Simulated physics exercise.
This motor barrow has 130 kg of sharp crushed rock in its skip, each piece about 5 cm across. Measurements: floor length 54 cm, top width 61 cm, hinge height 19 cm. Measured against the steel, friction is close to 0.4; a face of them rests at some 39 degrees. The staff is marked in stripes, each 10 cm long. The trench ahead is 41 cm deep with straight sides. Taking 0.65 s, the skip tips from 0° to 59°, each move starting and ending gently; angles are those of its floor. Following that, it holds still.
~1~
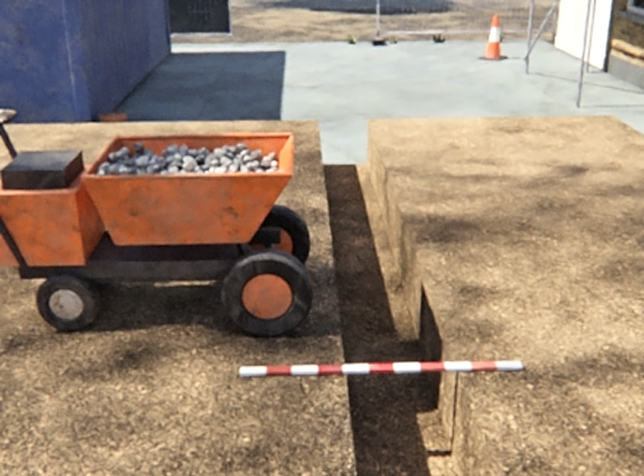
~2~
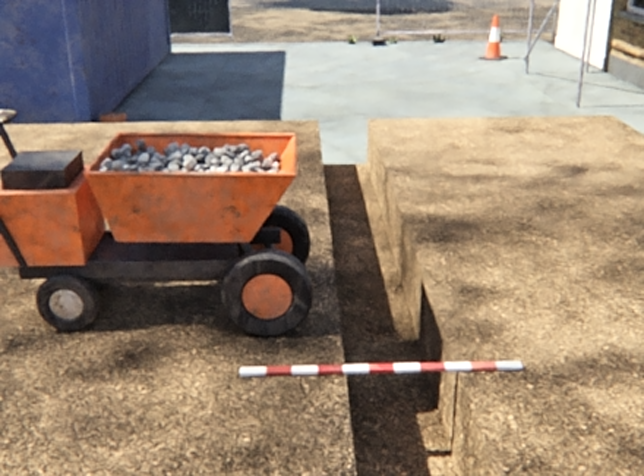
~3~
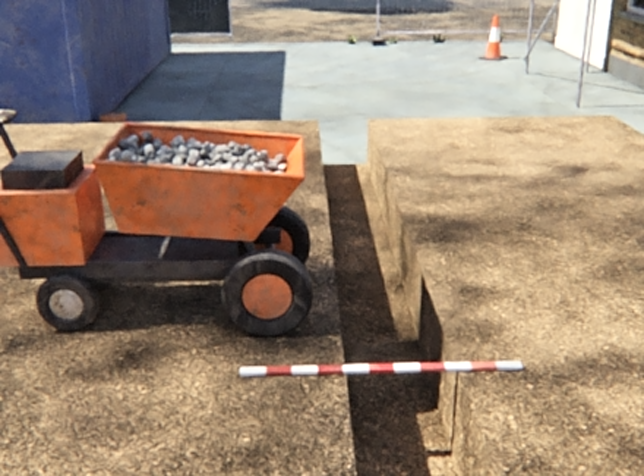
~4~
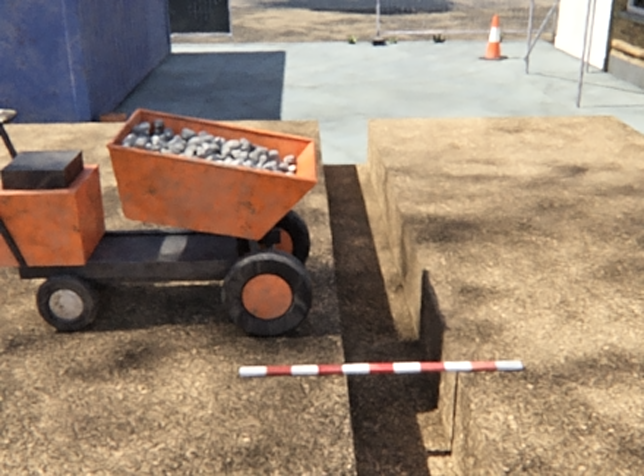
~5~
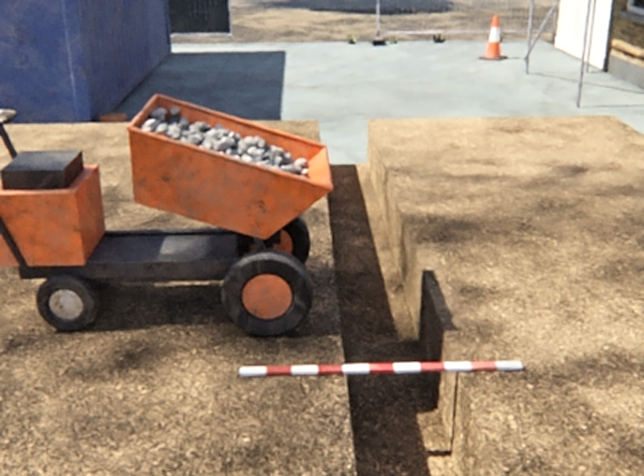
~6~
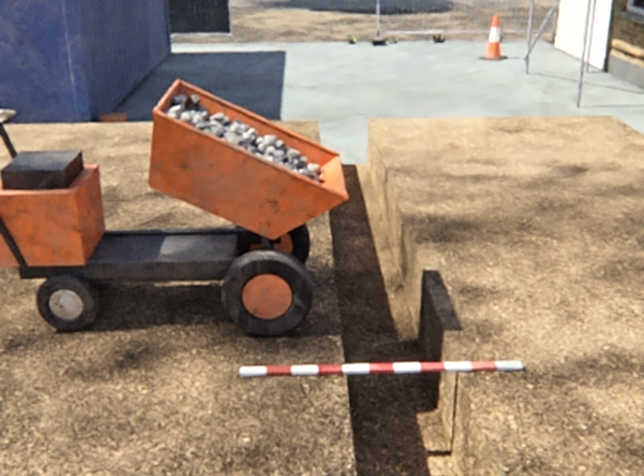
An orange motor barrow gradually tilts its skip of grey stones rightward beside a trench.
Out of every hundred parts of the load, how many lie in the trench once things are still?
Around 18 out of 100.
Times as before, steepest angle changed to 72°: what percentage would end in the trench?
In that case near 35 per cent.
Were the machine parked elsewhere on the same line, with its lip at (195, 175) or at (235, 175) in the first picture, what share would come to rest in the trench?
First spot about 35, second spot about 40 per cent.
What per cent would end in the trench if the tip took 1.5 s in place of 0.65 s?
Roughly 15 per cent.
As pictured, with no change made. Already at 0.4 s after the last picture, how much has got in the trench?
About 5 per cent by then.
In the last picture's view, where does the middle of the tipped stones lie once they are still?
I'd point to around (446, 298).
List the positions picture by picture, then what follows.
Lip at (291, 174), floor tilted 0°, highest stones at (211, 153), in the first picture.
The skip is at 1°, its lip at (295, 175); the top of the load is at (188, 150), in the second picture.
The skip is at 5°, its lip at (304, 177); the top of the load is at (167, 145), in the third picture.
Lip at (317, 182), floor tilted 11°, highest stones at (151, 132), in the fourth picture.
The skip is at 18°, its lip at (332, 189); the top of the load is at (161, 119), in the fifth picture.
The skip is at 26°, its lip at (347, 198); the top of the load is at (180, 105), in the sixth picture.
Then, 0.2 s after the last picture the floor is at 50°, 100 % in the skip; the foremost stones are at (361, 214).
Then, 0.4 s after the last picture the floor is at 59°, 93 % in the skip, 6 % in the trench, 1 % past the trench; the foremost stones are at (444, 290).
Then, 0.8 s after the last picture the floor is at 59°, 67 % in the skip, 12 % in the trench, 22 % past the trench; the foremost stones are at (551, 303).
Then, 2.8 s after the last picture the floor is at 59°, 59 % in the skip, 18 % in the trench, 23 % past the trench; the foremost stones are at (614, 298).
